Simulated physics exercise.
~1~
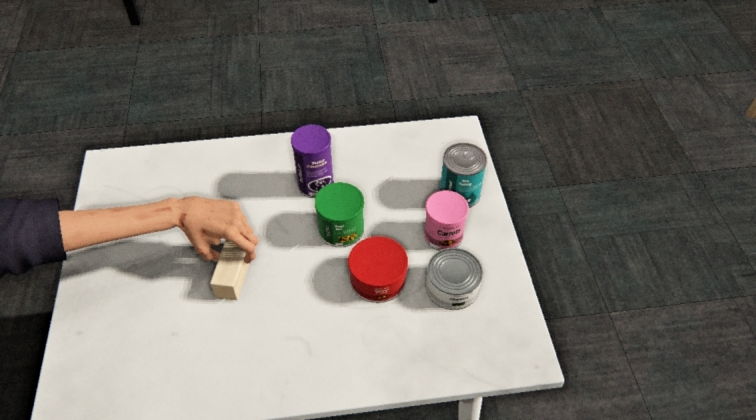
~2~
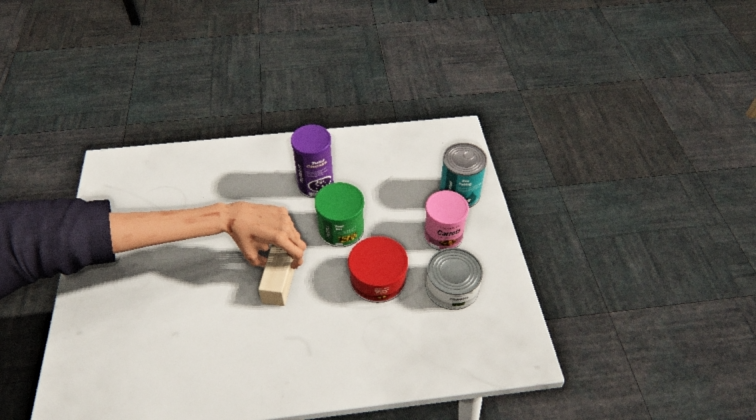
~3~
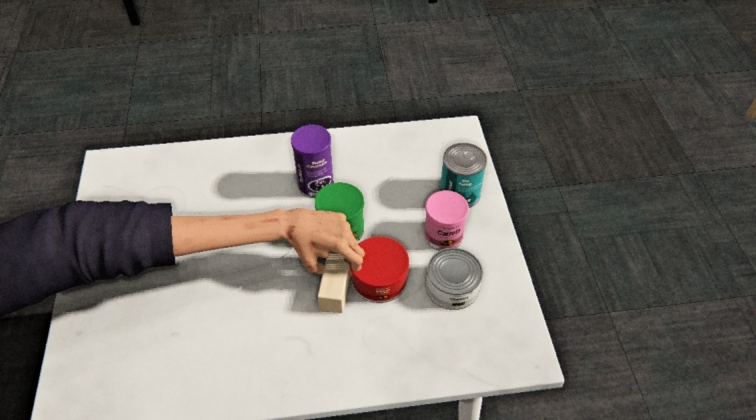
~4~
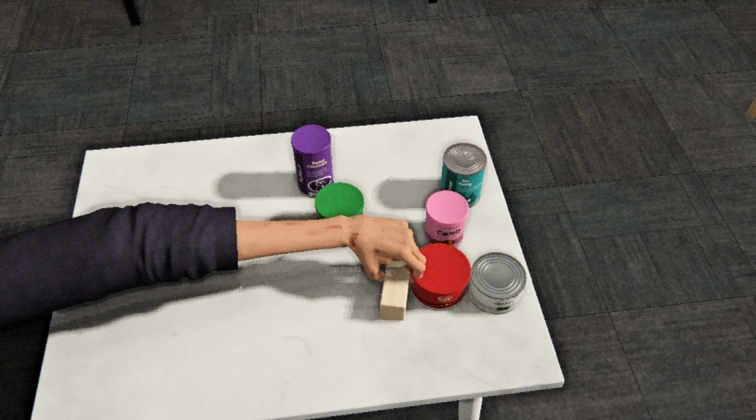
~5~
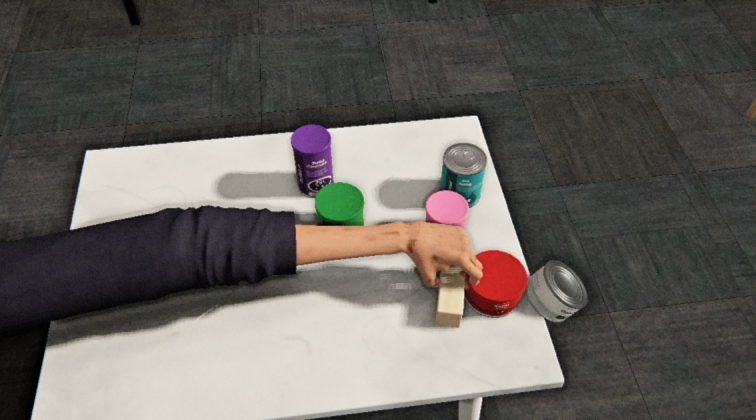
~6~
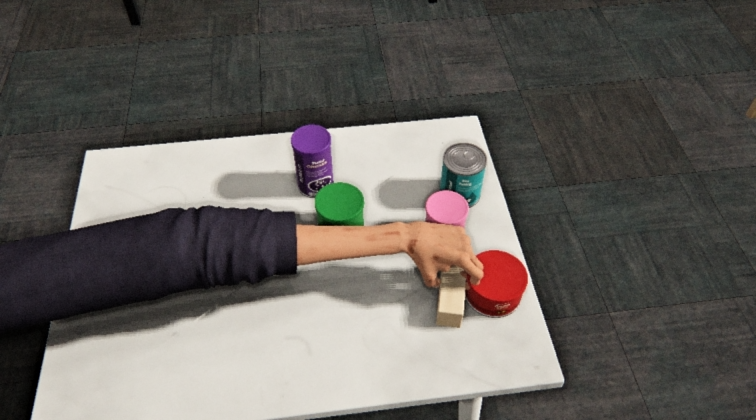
The clip opens on a white table holding six items, purple, green, turquoise, pink, red and white or silvery, as a hand at the left grips a pale wooden block. The hand slides the block rightward across the tabletop until it reaches the red tub. It keeps going, pushing the red tub right, and the white tub ahead of it moves too. The white tub reaches the right edge, tips over it and drops out of view. The hand and block stop, leaving the red tub upright near the edge while the other four stand where they began.
